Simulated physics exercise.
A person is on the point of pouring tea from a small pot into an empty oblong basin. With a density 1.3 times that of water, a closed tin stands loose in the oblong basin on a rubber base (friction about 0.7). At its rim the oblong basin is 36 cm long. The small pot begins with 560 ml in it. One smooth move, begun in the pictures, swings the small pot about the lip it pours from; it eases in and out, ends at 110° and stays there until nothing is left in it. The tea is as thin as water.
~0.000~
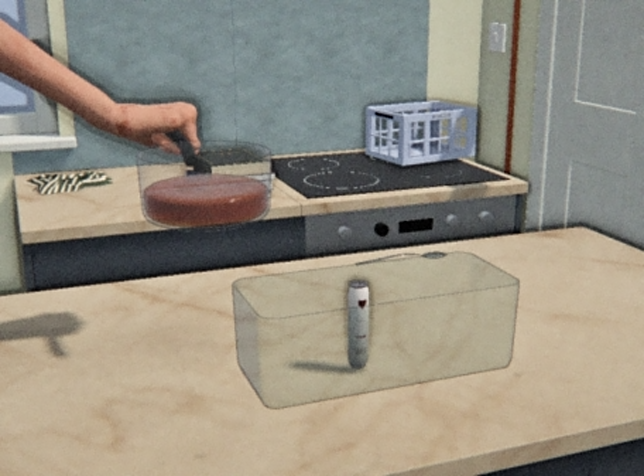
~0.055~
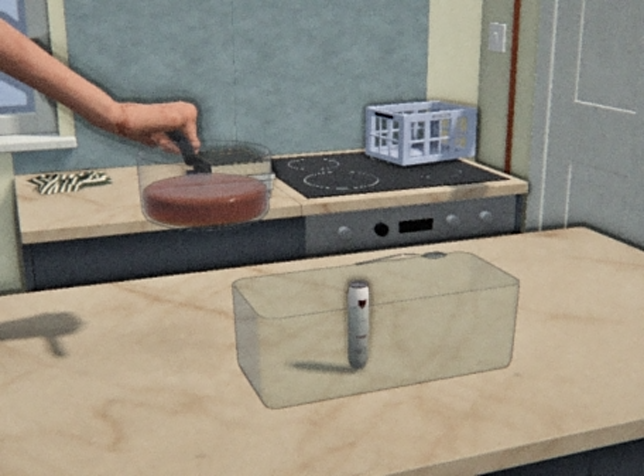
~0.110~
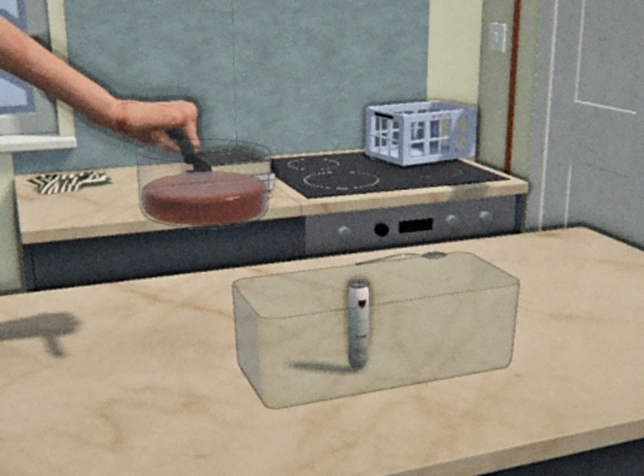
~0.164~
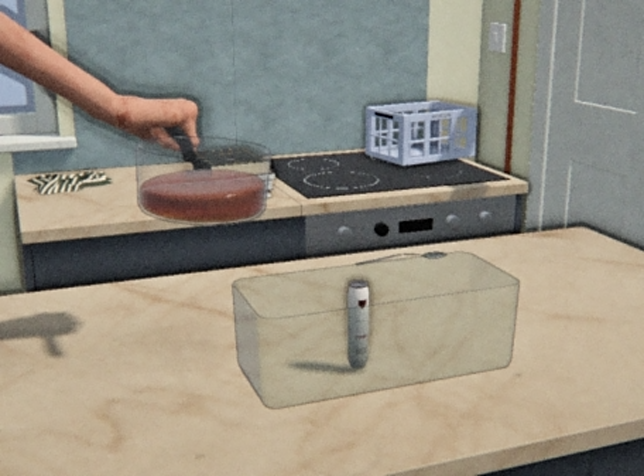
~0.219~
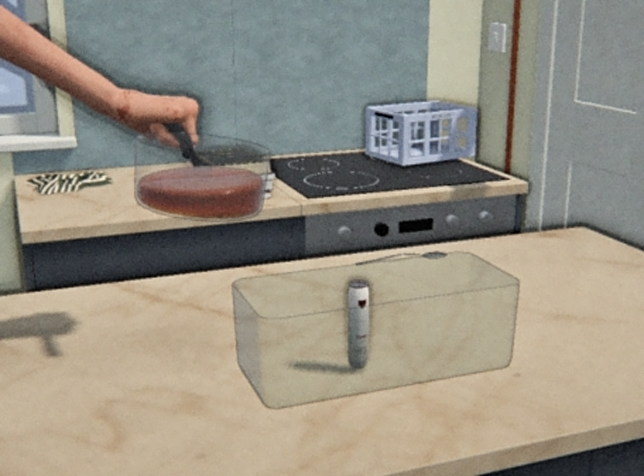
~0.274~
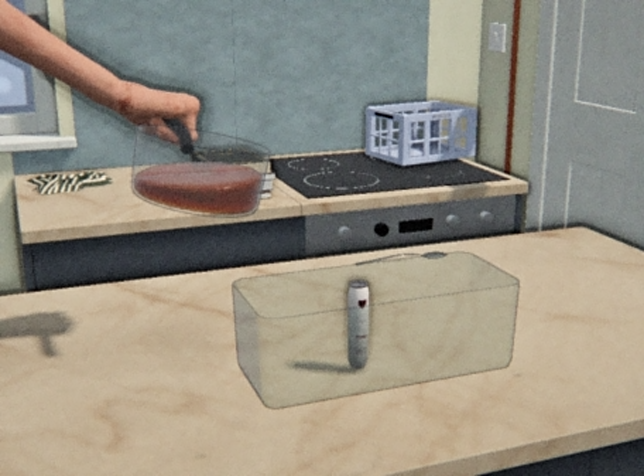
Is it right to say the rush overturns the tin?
It is tipped over.
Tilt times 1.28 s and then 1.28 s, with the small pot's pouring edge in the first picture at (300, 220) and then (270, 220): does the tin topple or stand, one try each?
In the first try it remains standing; in the second it remains standing.
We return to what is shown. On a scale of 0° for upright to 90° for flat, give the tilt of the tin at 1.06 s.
I'd say it is close to 0 degrees off upright.
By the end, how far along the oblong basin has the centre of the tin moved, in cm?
Roughly 8.0 cm.
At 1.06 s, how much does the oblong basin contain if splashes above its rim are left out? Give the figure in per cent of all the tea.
Some 54 per cent.
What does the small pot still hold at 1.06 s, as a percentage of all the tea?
I'd estimate some 14 per cent.
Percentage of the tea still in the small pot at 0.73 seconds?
Portion remaining: Approx. 74 per cent.
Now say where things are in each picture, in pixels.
It leans 0°; its right rim is at (267, 150); the tea meets the walls at (143, 192) and (264, 182); the oblong basin's rim runs from (245, 301) to (494, 268); the tin's top is at (359, 288), in the first frame.
It leans 1°; its right rim is at (267, 150); the tea meets the walls at (143, 191) and (263, 181), in the second frame.
It leans 2°; its right rim is at (267, 150); the tea meets the walls at (141, 190) and (263, 179), in the third frame.
It leans 4°; its right rim is at (267, 150); the tea meets the walls at (139, 187) and (261, 176), in the fourth frame.
It leans 8°; its right rim is at (267, 150); the tea meets the walls at (137, 183) and (260, 173), in the fifth frame.
It leans 12°; its right rim is at (267, 150); the tea meets the walls at (135, 178) and (259, 170), in the sixth frame.
After 0.73 s the tilt is 67° and 74 per cent is still to pour; the tin stands where it began.
After 1.06 s the tilt is 102° and 14 per cent is still to pour; the tin stands where it began.
After 1.40 s the tilt is 110° and 0 per cent is still to pour; the tin lies on its side.
After 1.78 s the tilt is 110° and 0 per cent is still to pour; the tin lies on its side.
In the end the tin lies on its side.
